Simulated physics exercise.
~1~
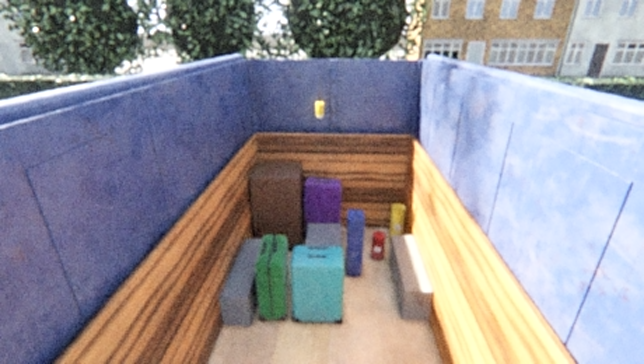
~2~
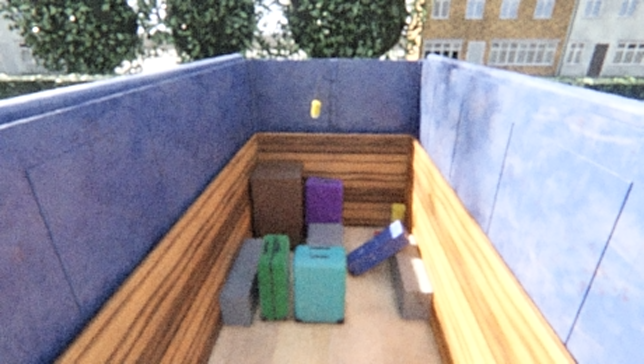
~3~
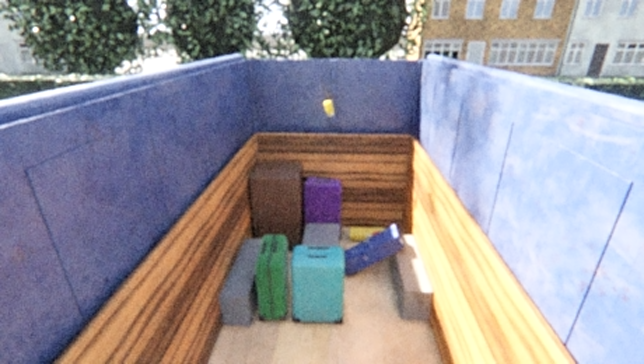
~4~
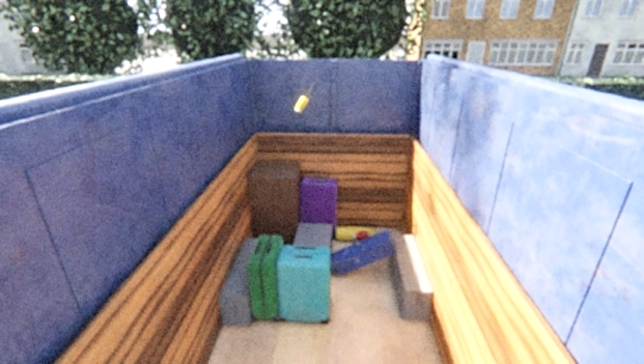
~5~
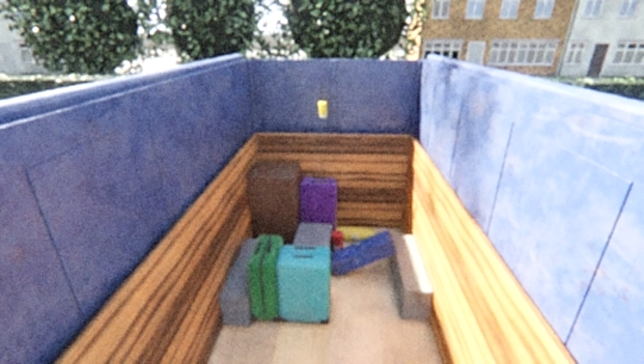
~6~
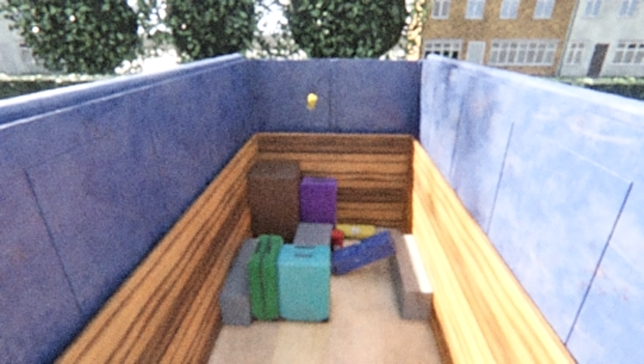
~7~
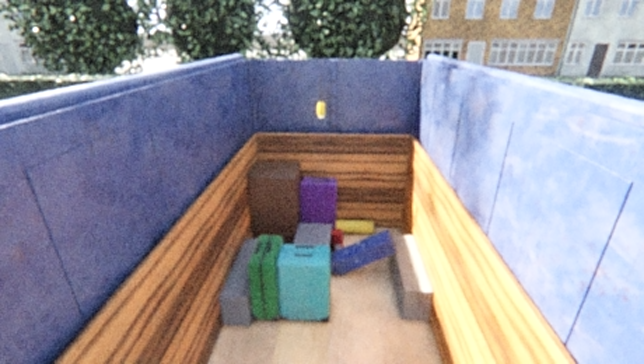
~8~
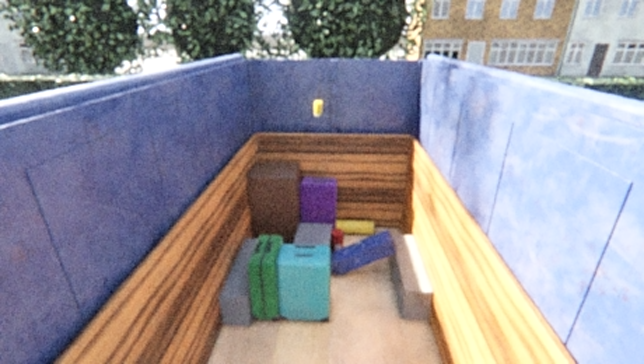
In a van's load bay, a blue box tips right, a yellow canister topples, and both lie fallen beside upright cases.
